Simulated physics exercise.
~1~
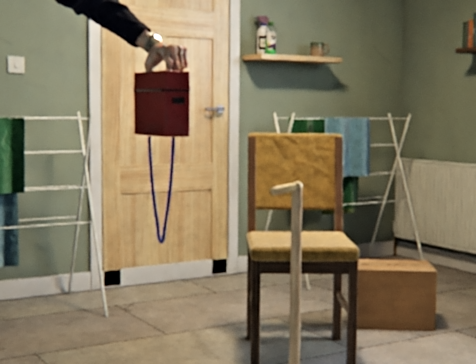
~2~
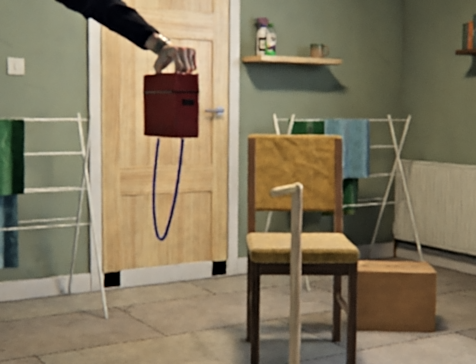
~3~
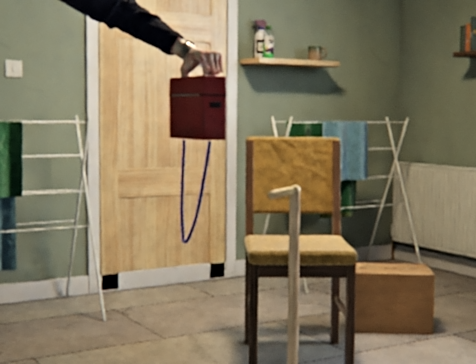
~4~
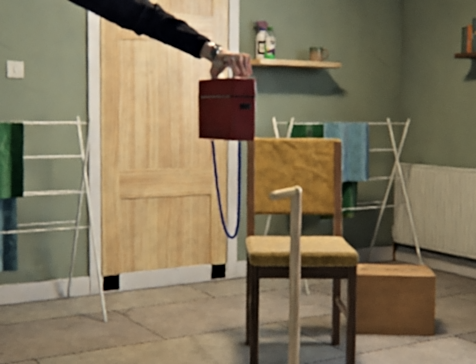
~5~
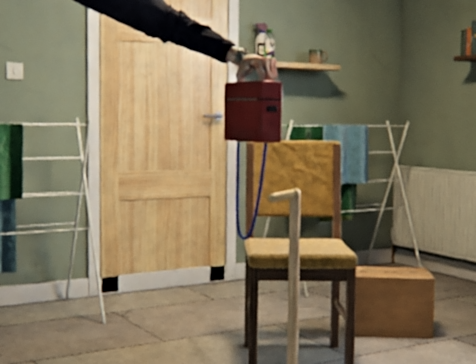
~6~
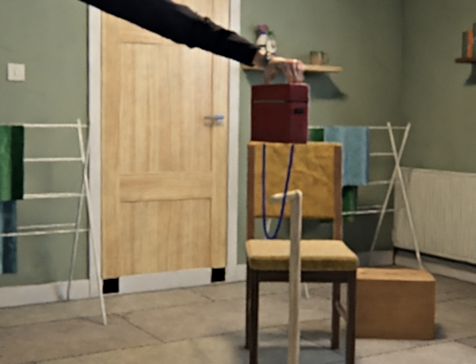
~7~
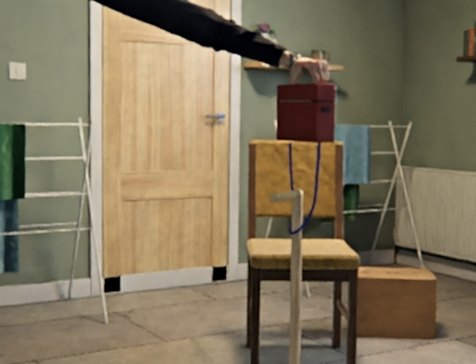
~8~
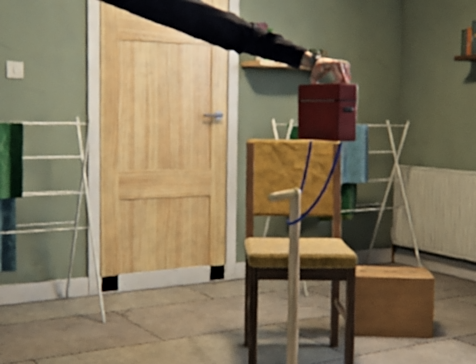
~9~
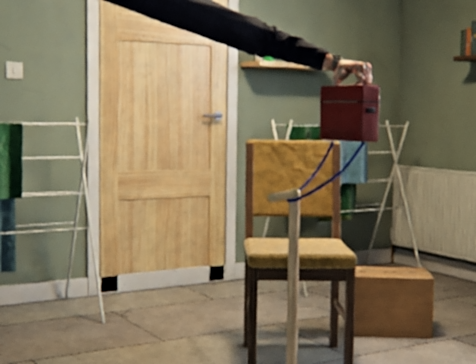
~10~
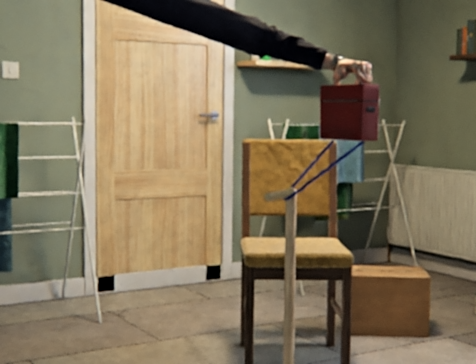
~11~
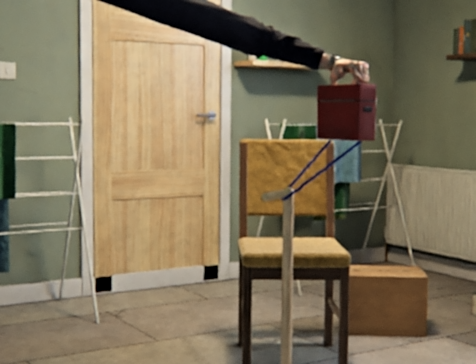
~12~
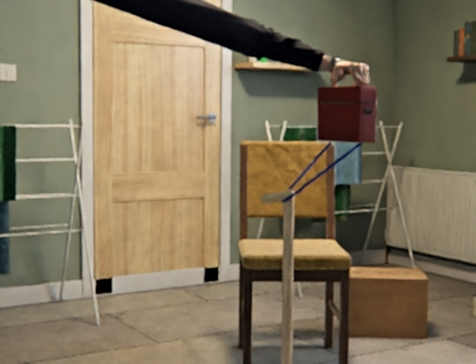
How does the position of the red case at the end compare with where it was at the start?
At the start the red case hangs in front of the door, to the left of the chair. By the end it is held farther right, past the post and above the right side of the chair's back.
